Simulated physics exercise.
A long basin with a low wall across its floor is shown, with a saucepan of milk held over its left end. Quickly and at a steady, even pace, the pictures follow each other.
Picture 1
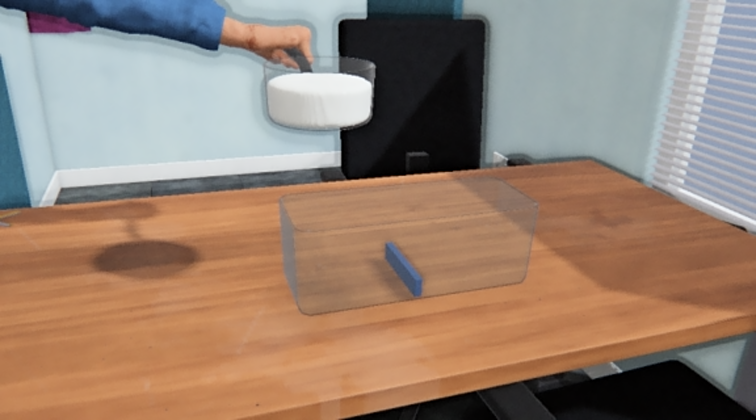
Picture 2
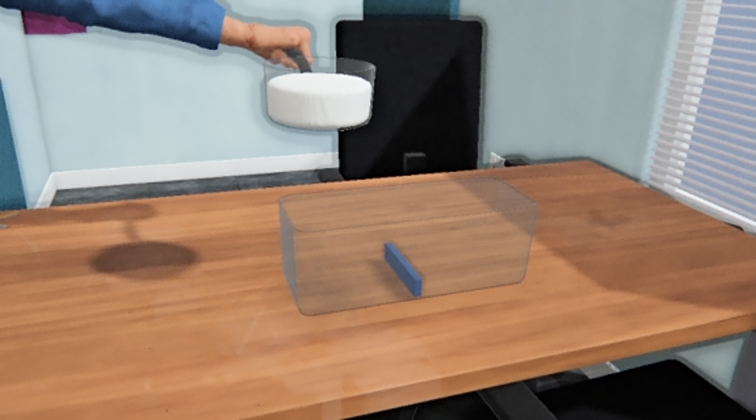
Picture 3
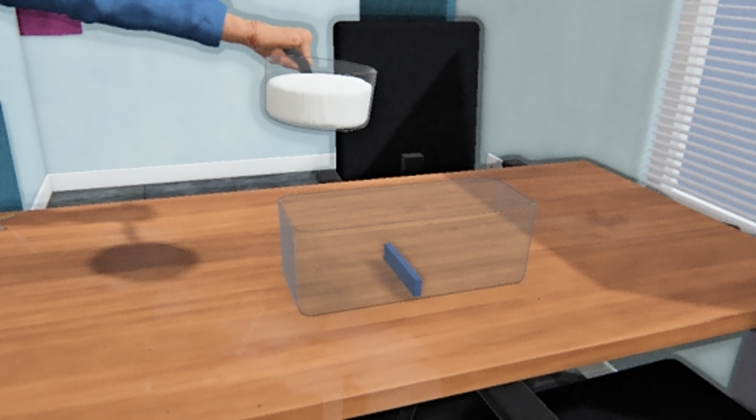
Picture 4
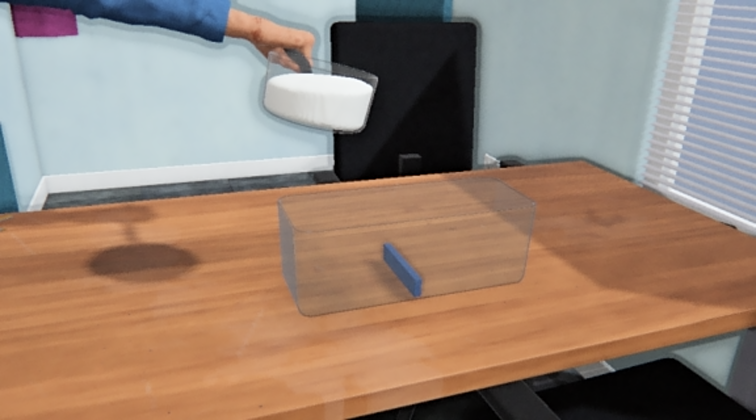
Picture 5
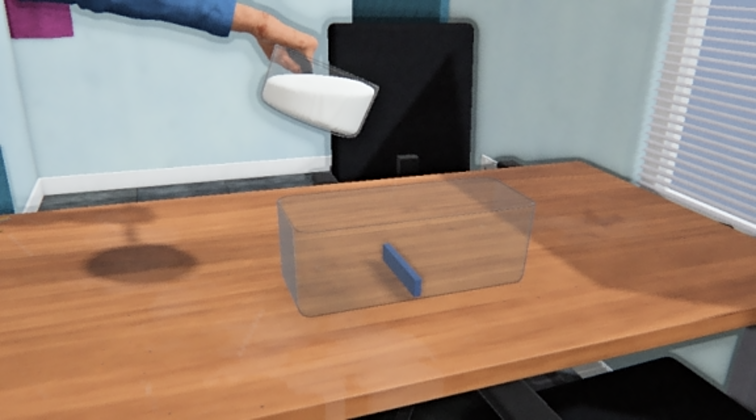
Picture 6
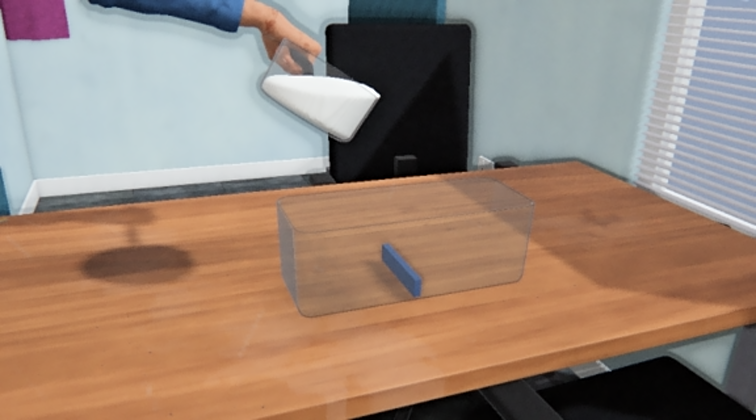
On a wooden table, a long clear basin with a low blue wall, a hand above slowly tilting a saucepan of milk rightward.
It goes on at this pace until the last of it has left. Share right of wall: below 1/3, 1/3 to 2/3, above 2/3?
Once it settles, the part right of the wall is a third to two thirds, I'd say.
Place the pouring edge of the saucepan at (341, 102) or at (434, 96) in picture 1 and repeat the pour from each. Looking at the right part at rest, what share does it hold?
Roughly 20 percent on the first try and 80 percent on the second.
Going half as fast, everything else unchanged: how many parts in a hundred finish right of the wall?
I'd say close to 60 %.
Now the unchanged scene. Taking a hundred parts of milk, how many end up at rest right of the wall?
It works out to around 50 percent.
A moment on, the saucepan is tipped on its side and 28 per cent is still to pour, 4 is left of the wall and 15 right of it.
Next, the saucepan is tipped right over and 6 per cent is still to pour, 34 is left of the wall and 51 right of it.
Then the saucepan is tipped right over and 1 per cent is still to pour, 45 is left of the wall and 51 right of it.
Later the saucepan is tipped right over and 0 per cent is still to pour, 47 is left of the wall and 51 right of it.
In the end 47 per cent lies left of the wall, 51 right of it and 1 outside.
